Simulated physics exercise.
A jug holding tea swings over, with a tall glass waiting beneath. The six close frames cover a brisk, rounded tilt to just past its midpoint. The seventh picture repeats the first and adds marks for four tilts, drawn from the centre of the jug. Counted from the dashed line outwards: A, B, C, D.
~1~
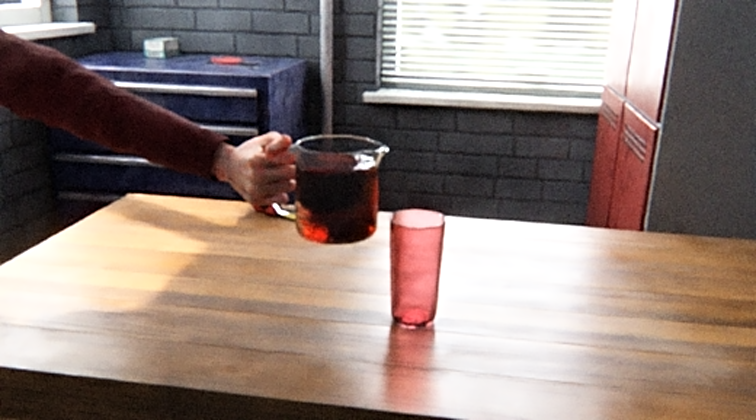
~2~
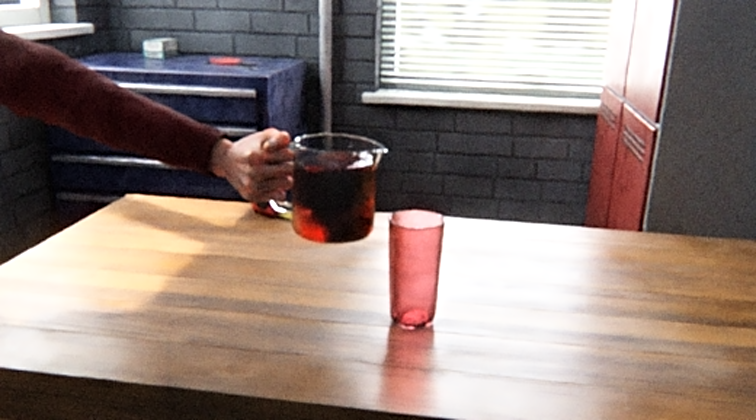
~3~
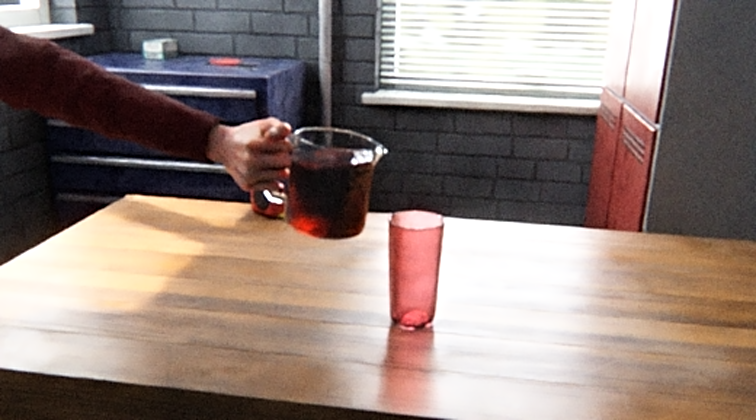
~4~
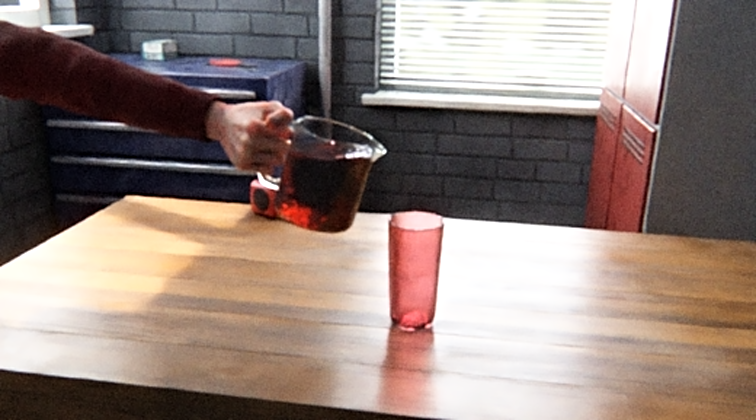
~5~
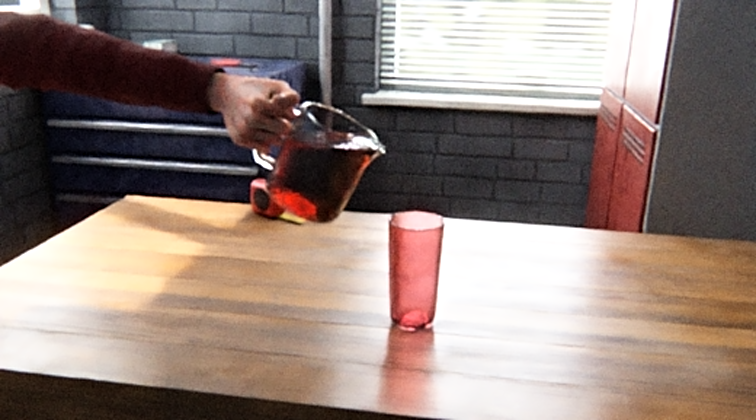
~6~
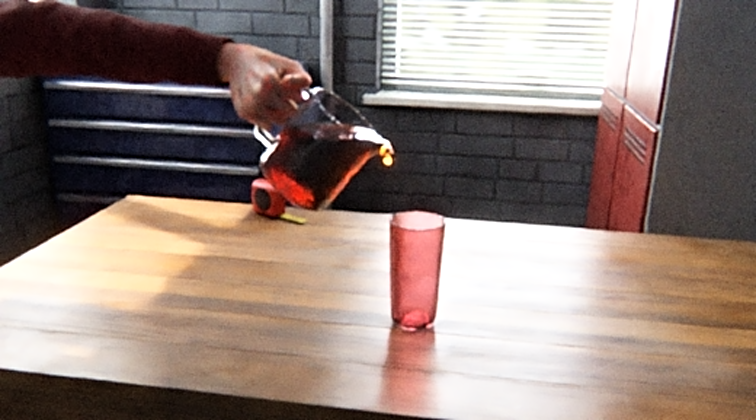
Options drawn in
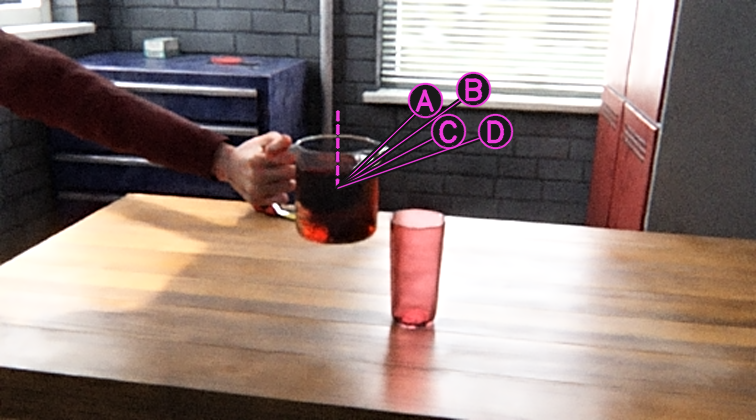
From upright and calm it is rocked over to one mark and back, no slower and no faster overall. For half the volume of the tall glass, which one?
Tilt B does it best.
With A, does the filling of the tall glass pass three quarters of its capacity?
No.
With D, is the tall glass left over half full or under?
Over.
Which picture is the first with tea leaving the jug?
In picture 6.
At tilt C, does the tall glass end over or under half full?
Over.
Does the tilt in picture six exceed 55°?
No.
On the marked copy, A at (414, 114); B at (459, 100); C at (432, 138); D at (479, 138).
If A is chosen, the tall glass ends with about 29 % of what it can hold.
If B is chosen, the tall glass ends with about 47 % of what it can hold.
If C is chosen, the tall glass ends with about 70 % of what it can hold.
If D is chosen, the tall glass ends with about 82 % of what it can hold; 8 % of the tea is spilt.
